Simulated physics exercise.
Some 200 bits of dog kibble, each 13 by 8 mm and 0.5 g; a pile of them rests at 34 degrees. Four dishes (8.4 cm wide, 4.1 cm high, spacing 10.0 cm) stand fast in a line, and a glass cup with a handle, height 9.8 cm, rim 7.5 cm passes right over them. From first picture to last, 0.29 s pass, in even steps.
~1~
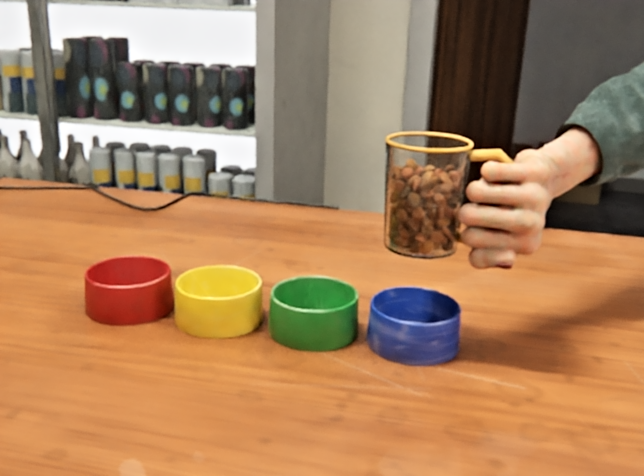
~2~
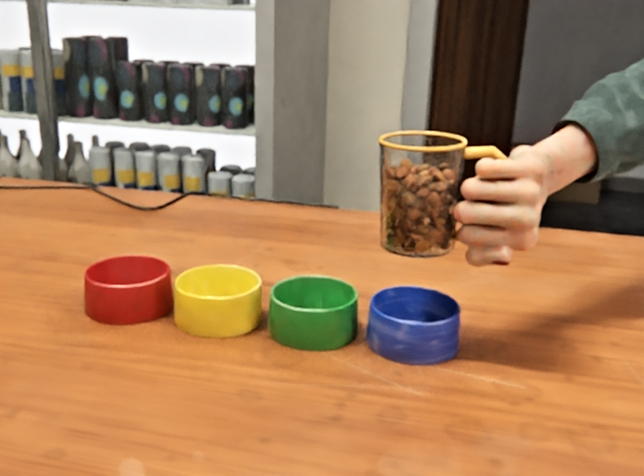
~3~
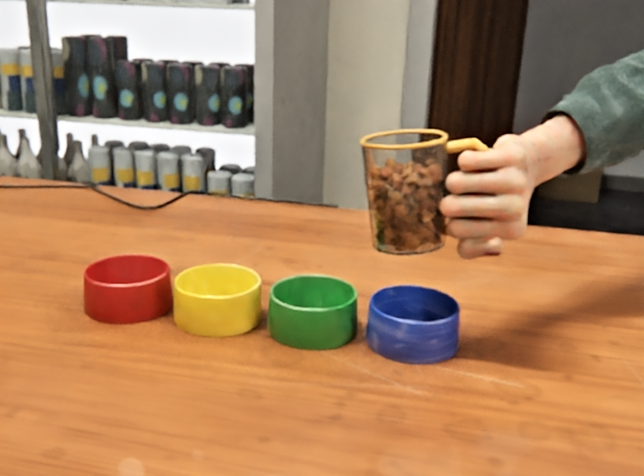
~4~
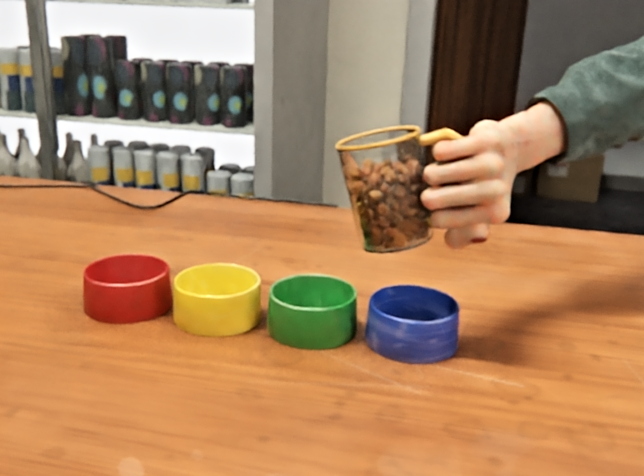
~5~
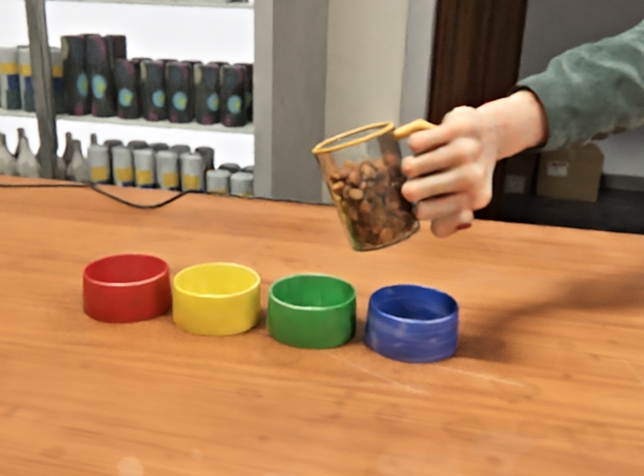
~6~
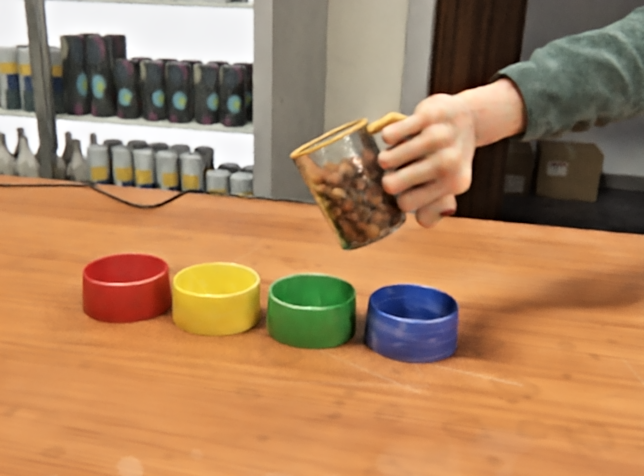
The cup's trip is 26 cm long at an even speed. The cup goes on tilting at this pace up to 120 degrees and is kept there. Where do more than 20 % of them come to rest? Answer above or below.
Red: Above, blue: Below, green: Below, yellow: Below, counter: Above.
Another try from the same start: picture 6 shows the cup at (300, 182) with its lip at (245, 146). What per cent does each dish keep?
Red 80, blue 0, green 0, yellow 0.
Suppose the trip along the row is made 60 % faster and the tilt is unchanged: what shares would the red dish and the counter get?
Then: Red 80; counter 20.
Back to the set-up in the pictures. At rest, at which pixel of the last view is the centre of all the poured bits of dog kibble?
Near (112, 290).
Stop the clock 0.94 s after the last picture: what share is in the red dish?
Some 55 per cent.
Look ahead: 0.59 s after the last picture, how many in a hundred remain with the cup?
Roughly 95 per cent.
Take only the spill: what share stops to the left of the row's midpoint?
Some 100 per cent.
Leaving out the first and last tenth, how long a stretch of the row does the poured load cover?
Some 19 cm.
Then, 0.35 s after the last picture, tilt 73 degrees; cup holds 100 %.
Then, 0.59 s after the last picture, tilt 103 degrees; cup holds 95 %, red 5 %.
Then, 0.94 s after the last picture, tilt 120 degrees; cup holds 15 %, red 55 %.
In the end, red 65 %, blue 0 %, green 0 %, yellow 0 %, counter 35 %.
